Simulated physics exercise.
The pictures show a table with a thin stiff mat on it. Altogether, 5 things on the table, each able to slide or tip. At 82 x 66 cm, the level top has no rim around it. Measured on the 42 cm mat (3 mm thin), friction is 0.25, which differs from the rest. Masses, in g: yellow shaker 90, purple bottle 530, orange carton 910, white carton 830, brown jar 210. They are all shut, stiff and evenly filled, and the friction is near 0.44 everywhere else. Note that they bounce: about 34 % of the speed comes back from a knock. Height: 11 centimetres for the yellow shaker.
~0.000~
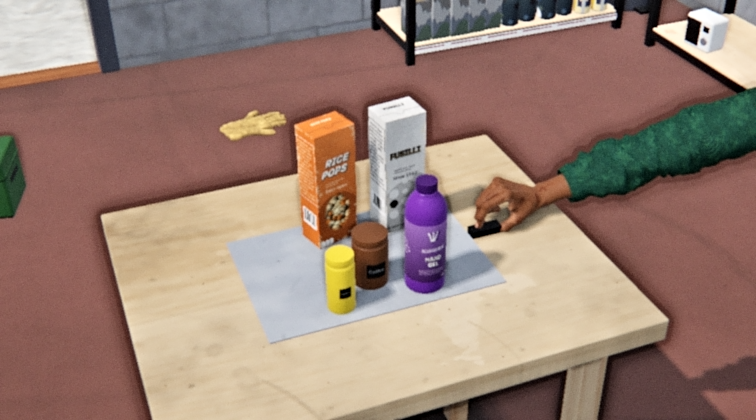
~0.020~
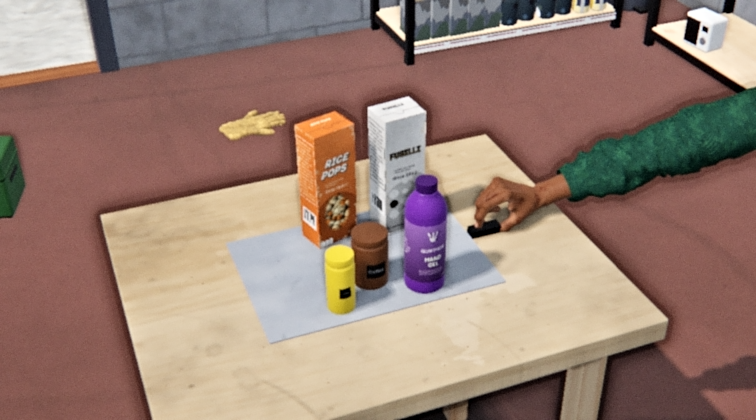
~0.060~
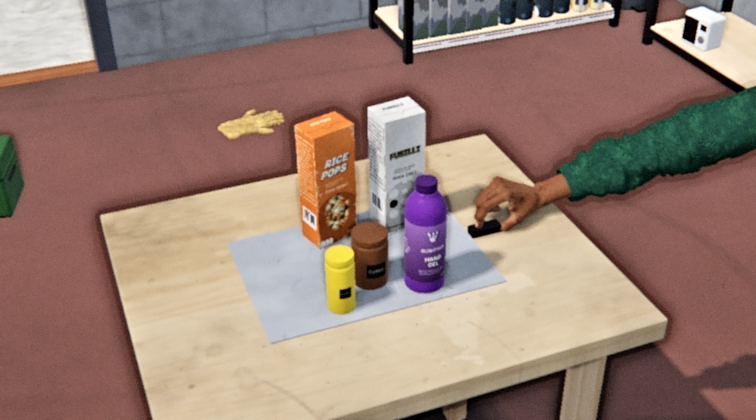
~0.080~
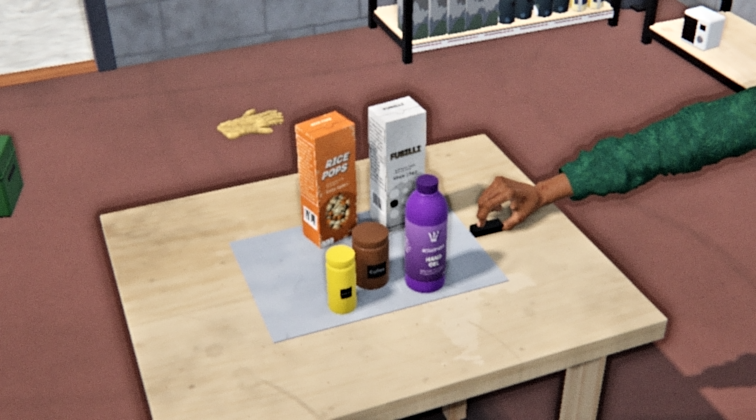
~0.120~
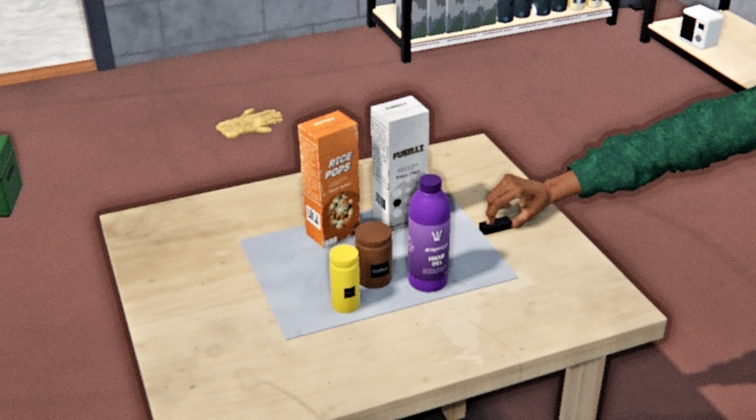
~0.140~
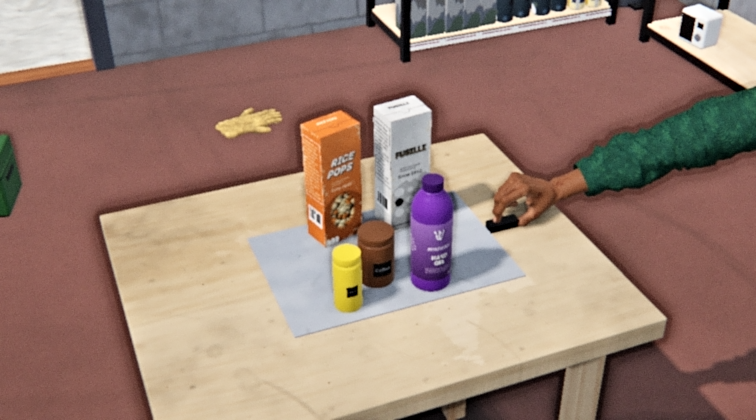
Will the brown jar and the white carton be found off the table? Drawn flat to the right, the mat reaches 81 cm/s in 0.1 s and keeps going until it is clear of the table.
Brown jar: Yes; white carton: Yes.
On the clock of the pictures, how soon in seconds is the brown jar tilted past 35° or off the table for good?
Roughly at the 0.7 s mark.
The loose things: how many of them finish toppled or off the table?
That makes 5.
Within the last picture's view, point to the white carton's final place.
Near (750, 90).
After 0.44 s, mat pulled 28 cm; white carton moved 19 cm near (490, 146); brown jar moved 19 cm near (471, 231); orange carton moved 19 cm.
After 0.74 s, mat pulled 53 cm; purple bottle, white carton and brown jar now off the table; orange carton moved 43 cm; yellow shaker moved 43 cm.
After 1.04 s, mat pulled 77 cm; yellow shaker and orange carton now off the table.
In the end (1.7 s), off the table, yellow shaker, purple bottle, orange carton, white carton and brown jar. At the end, from the last picture's camera, brown jar near (747, 163), white carton near (750, 89).
